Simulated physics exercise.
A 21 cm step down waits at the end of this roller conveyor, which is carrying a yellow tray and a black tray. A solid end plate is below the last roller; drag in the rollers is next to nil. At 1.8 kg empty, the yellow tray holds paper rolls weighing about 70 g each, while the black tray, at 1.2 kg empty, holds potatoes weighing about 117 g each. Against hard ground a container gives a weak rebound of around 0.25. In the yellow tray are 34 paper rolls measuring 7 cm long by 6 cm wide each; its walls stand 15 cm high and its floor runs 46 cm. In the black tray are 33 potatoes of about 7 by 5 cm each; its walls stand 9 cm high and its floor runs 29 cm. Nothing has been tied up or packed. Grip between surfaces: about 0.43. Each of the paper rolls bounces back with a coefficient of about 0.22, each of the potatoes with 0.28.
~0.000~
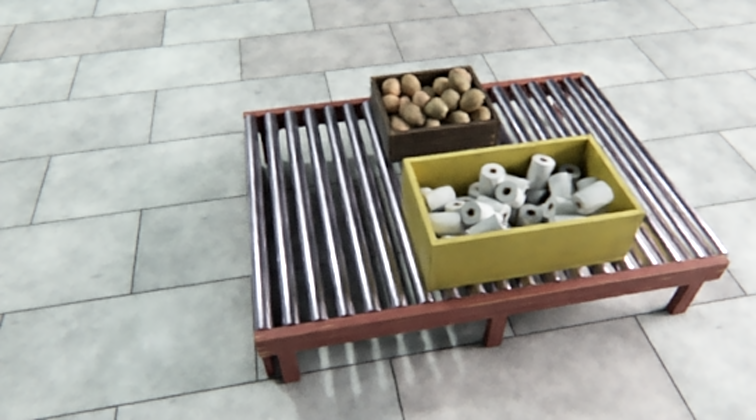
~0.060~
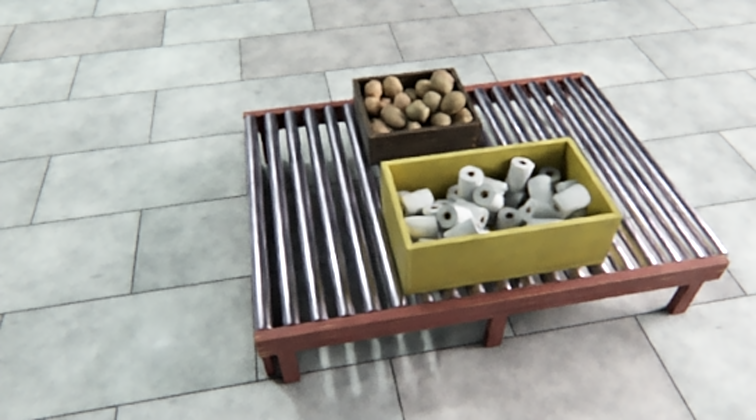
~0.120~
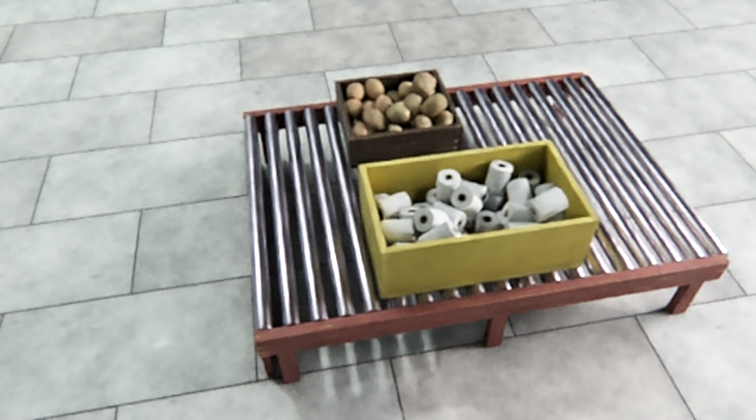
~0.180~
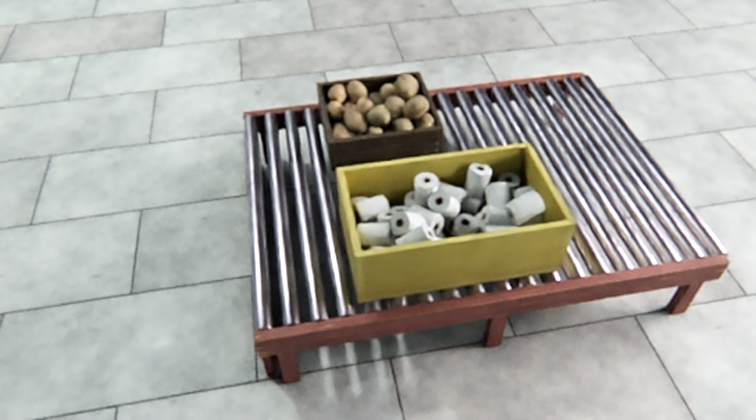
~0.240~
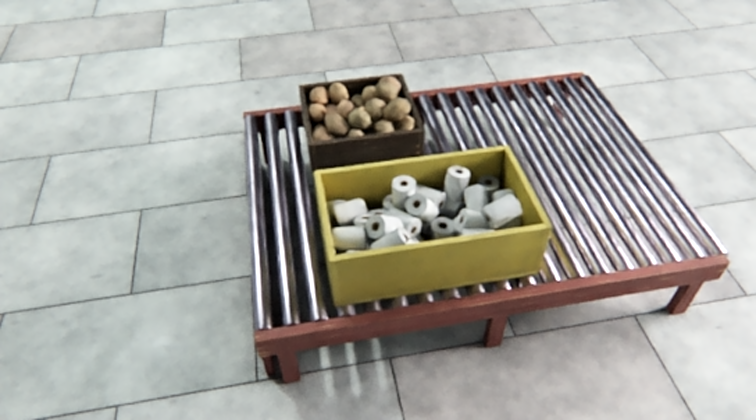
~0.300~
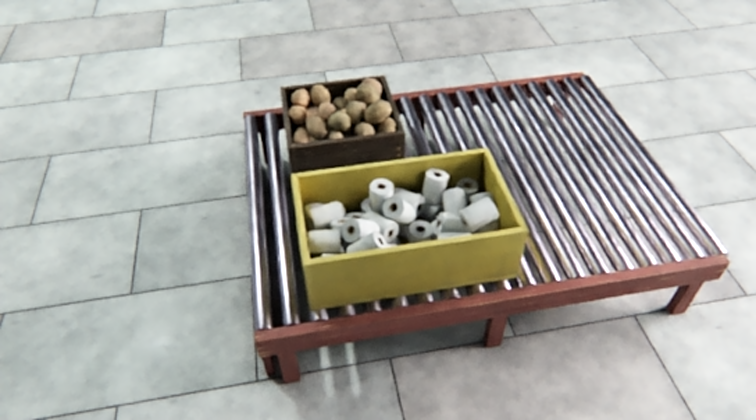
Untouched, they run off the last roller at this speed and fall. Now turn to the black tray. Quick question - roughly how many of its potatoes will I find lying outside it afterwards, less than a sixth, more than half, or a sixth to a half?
The container is going to empty by less than a sixth.
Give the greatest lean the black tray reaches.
Max lean: Roughly 35 degrees.
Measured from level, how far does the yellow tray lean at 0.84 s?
Lean: Around 5°.
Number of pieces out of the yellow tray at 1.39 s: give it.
Yellow tray: About 0.
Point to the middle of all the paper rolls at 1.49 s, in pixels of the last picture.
They're centred near (129, 337).
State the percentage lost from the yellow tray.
For the yellow tray, 0 percent.
After 0.41 s, the front runs out over the edge.
After 0.84 s, the yellow tray leans 6° with 0 of 34 out and the black tray leans 32° with 0 of 33 out.
After 1.04 s, the yellow tray leans 25° with 0 of 34 out and the black tray is level with 1 of 33 out.
After 1.39 s, the yellow tray is level with 0 of 34 out and the black tray is level with 1 of 33 out.
Outcome (at 1.49 s), the yellow tray is level with 0 of 34 out and the black tray is level with 1 of 33 out. Asked share, 1 of 33, 3 per cent.
